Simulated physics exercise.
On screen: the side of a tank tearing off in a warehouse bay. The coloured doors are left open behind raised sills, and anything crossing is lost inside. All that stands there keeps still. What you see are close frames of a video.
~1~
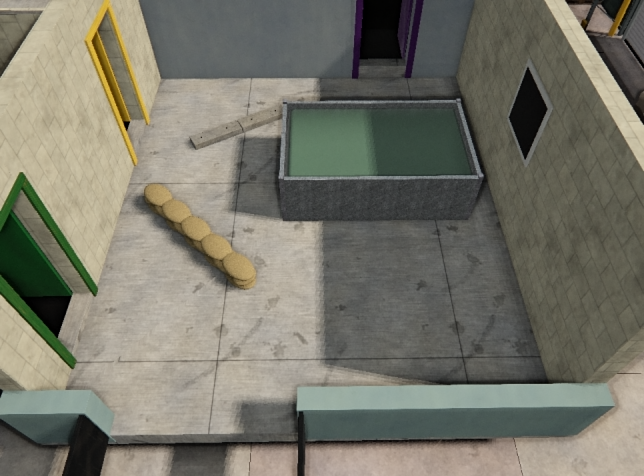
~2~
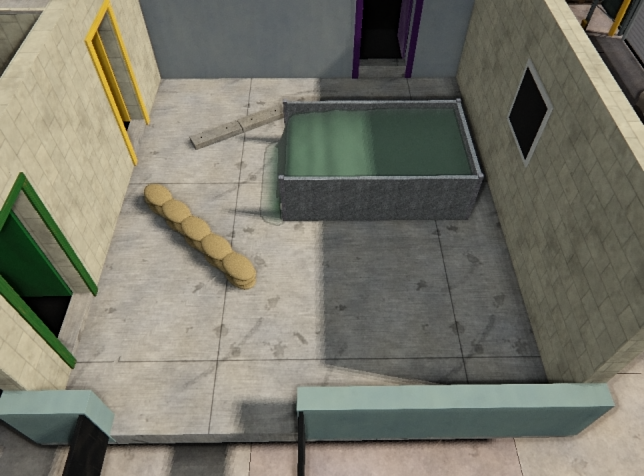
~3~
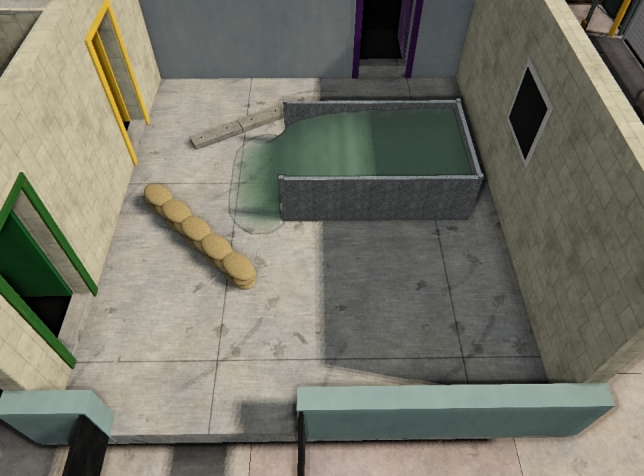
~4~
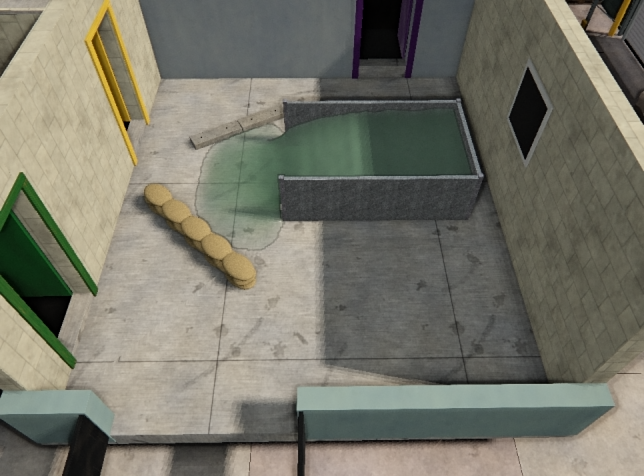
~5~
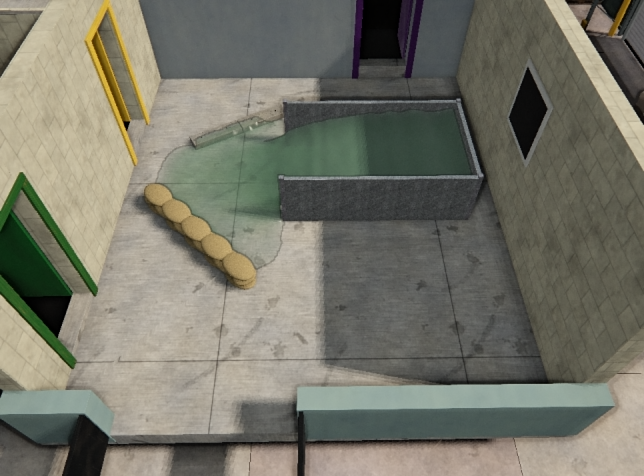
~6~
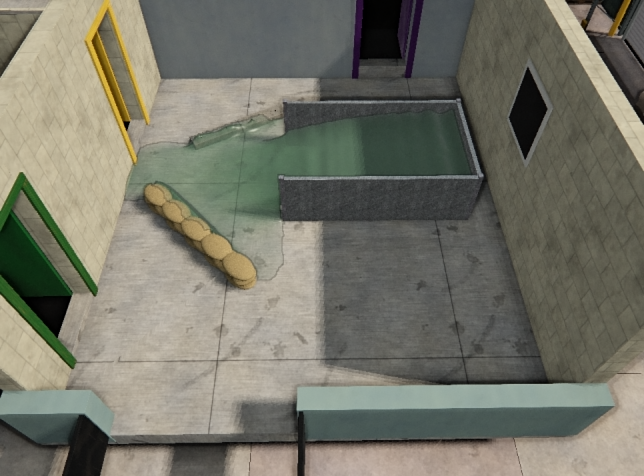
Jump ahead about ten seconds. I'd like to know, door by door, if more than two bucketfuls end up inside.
I predict the green door will remain at two buckets or below. I predict the purple door will remain at two buckets or below. I predict the yellow door will overshoot two buckets.
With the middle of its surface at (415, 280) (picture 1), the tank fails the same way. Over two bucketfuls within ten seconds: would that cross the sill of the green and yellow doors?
As it turns out, the green door ends up past the line and the yellow door ends up short of the line.
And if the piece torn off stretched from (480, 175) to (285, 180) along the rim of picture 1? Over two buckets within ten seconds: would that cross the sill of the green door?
The green one ends up above.
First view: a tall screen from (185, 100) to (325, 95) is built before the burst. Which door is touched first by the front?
First: The door marked yellow.
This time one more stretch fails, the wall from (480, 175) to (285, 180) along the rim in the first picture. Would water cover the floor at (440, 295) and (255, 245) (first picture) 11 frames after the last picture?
Well, the first place would be submerged and the second one submerged.
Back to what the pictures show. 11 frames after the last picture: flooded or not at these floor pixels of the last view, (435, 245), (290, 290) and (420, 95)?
Lab note, in the order given: Unwetted, wet through, unwetted.
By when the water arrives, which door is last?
Looking at the pictures, the answer is the purple door.
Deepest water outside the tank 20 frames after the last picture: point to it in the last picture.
Around (161, 83).
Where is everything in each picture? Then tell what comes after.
In the first picture, the water tank at (376, 141) is whole and still.
In the second picture, the front is at a hidden place, out from the gap at (287, 166).
In the third picture, the front is at (255, 141), out from the gap at (288, 169).
In the fourth picture, water pours out at (288, 170) and has run to (220, 144).
In the fifth picture, the front is at (170, 159), out from the gap at (288, 171).
In the sixth picture, water pours out at (288, 171) and has run to (140, 151).
A moment on, water covers 25 % of the floor; the green door not reached, the purple door not reached, the yellow door over two buckets in.
Next, water covers 45 % of the floor; the green door wet at the sill, nothing in, the purple door not reached, the yellow door far over two buckets in.
Then, water covers 75 % of the floor; the green door wet at the sill, nothing in, the purple door wet at the sill, nothing in, the yellow door far over two buckets in.
Later, water covers 95 % of the floor; the green door wet at the sill, nothing in, the purple door wet at the sill, nothing in, the yellow door far over two buckets in.
In the end, water covers 90 % of the floor; the green door wet at the sill, nothing in, the purple door wet at the sill, nothing in, the yellow door far over two buckets in.
